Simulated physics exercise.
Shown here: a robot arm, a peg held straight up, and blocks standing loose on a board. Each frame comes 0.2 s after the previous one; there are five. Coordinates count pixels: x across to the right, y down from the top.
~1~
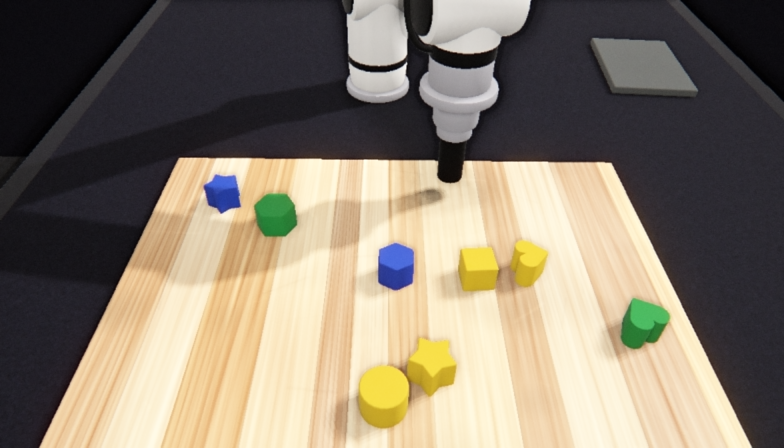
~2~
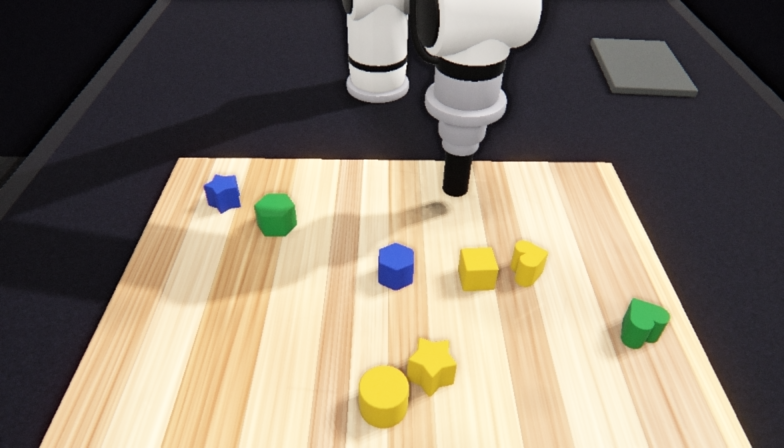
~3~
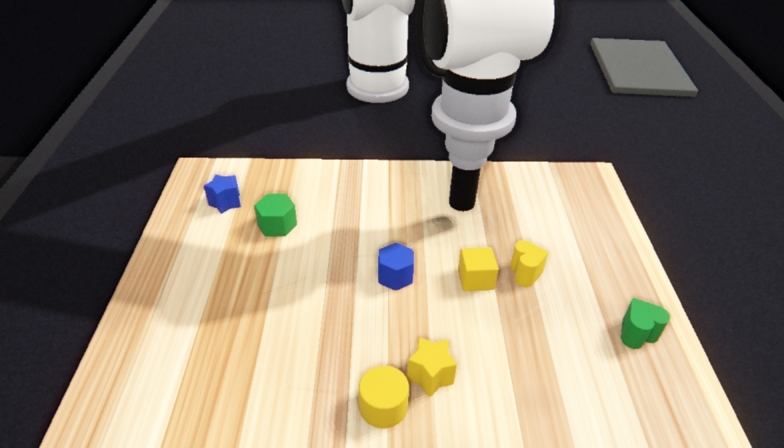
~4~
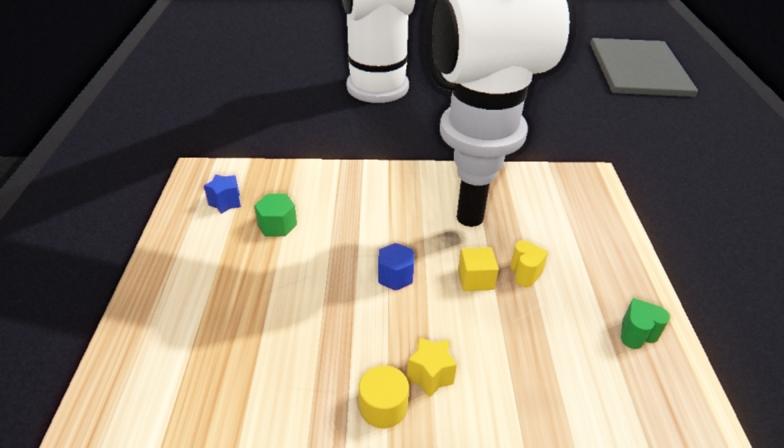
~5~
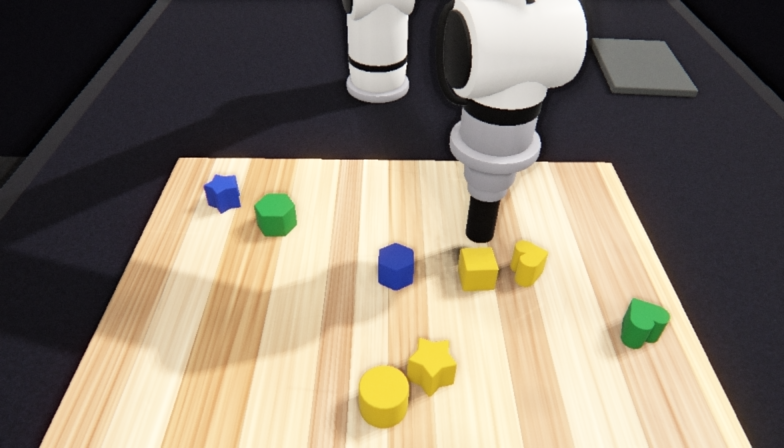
A pale striped wooden board lies on a dark surface, seen from above and in front by a still camera. A white robot arm holds a black upright peg at the far edge, with yellow blocks at centre and near, blue and green ones centre and left, a green heart right, and a grey square plate beyond. The arm moves the peg steadily nearer and slightly right, close behind the yellow square, while every block stays still.
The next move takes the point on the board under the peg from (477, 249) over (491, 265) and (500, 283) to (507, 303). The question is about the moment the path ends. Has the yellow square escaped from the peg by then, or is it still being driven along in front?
When the path is over, you would find the yellow square off to the side or behind the peg.
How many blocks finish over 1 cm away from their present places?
Just one will move.
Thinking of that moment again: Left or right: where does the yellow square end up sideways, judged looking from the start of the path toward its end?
It will end up to the right.
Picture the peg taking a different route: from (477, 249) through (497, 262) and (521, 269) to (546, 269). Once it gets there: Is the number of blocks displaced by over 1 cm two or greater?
No.
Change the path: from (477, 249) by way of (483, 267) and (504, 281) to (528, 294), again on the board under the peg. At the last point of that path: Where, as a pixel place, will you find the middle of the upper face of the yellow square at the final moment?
At pixel (481, 273).
On the path given first. Halfway along, peg (499, 259); yellow square (480, 269), turned 45° clockwise.
At the end, peg (510, 288); yellow square (477, 277), turned 85° clockwise; yellow heart not moved.
